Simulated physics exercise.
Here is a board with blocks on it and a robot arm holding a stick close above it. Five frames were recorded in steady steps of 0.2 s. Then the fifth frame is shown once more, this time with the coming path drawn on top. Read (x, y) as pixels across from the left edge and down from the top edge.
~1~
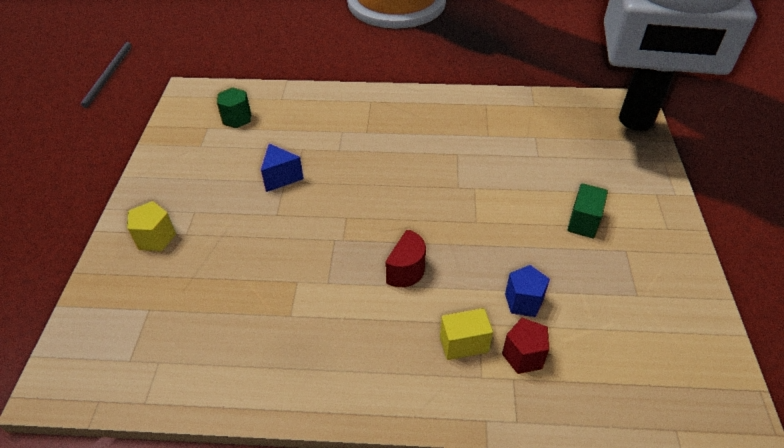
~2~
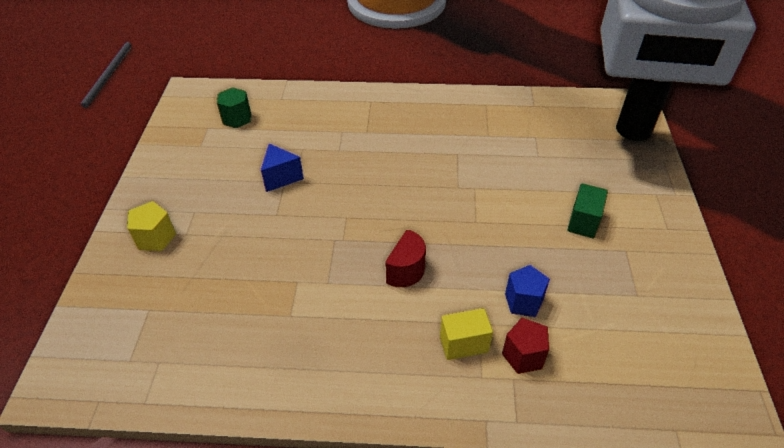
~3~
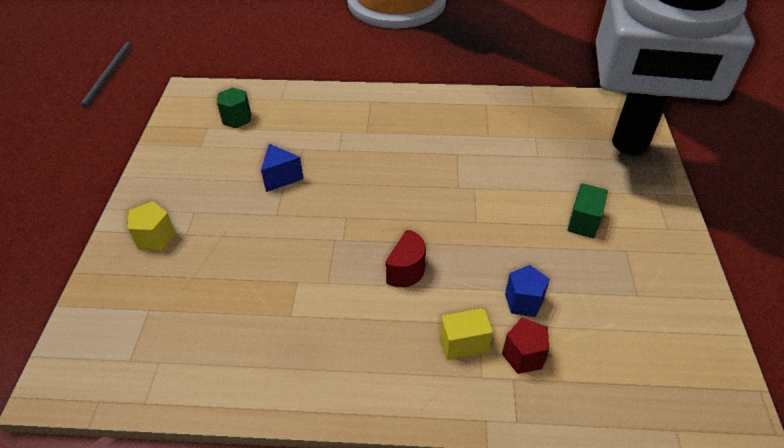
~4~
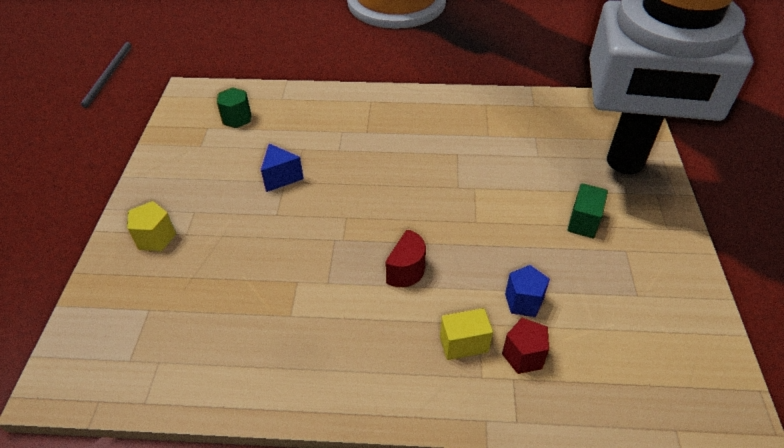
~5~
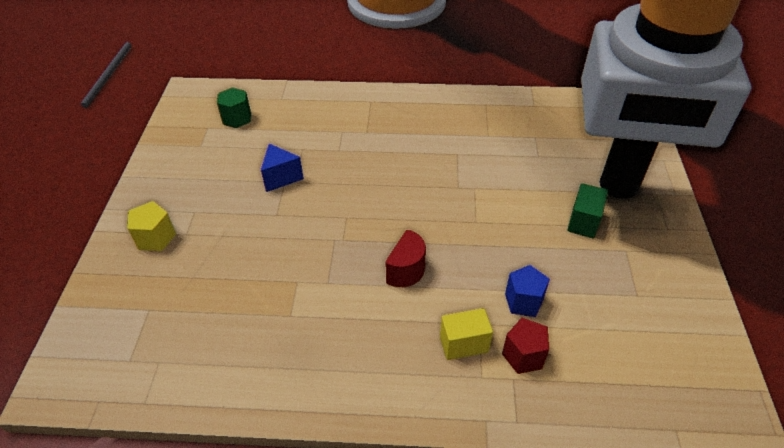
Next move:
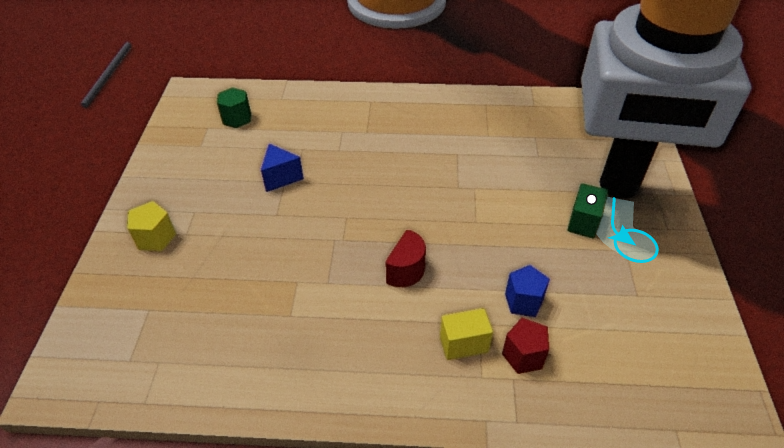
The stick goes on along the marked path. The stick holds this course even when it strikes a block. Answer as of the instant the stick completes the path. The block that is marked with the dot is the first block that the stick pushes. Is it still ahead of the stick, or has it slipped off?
The block that is marked with the dot is left behind or beside.
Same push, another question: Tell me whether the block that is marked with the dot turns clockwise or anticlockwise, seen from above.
If we look at it from overhead, the block that is marked with the dot pivots clockwise.
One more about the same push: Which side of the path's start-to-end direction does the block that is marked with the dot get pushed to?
It moves over to the right.
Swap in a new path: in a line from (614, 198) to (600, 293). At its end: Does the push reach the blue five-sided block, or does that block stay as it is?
That block will keep its spot.
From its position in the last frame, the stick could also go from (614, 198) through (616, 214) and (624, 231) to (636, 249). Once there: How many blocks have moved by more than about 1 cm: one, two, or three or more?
The count will be 1.
The drawn path runs from (614, 198) by way of (613, 214) and (616, 232) to (636, 245); the dot is on the green rectangle.
On the path given first. Halfway along, stick at (618, 212); green rectangle at (581, 210), turned 35° clockwise.
At the end, stick at (642, 233); green rectangle at (581, 212), turned 45° clockwise.
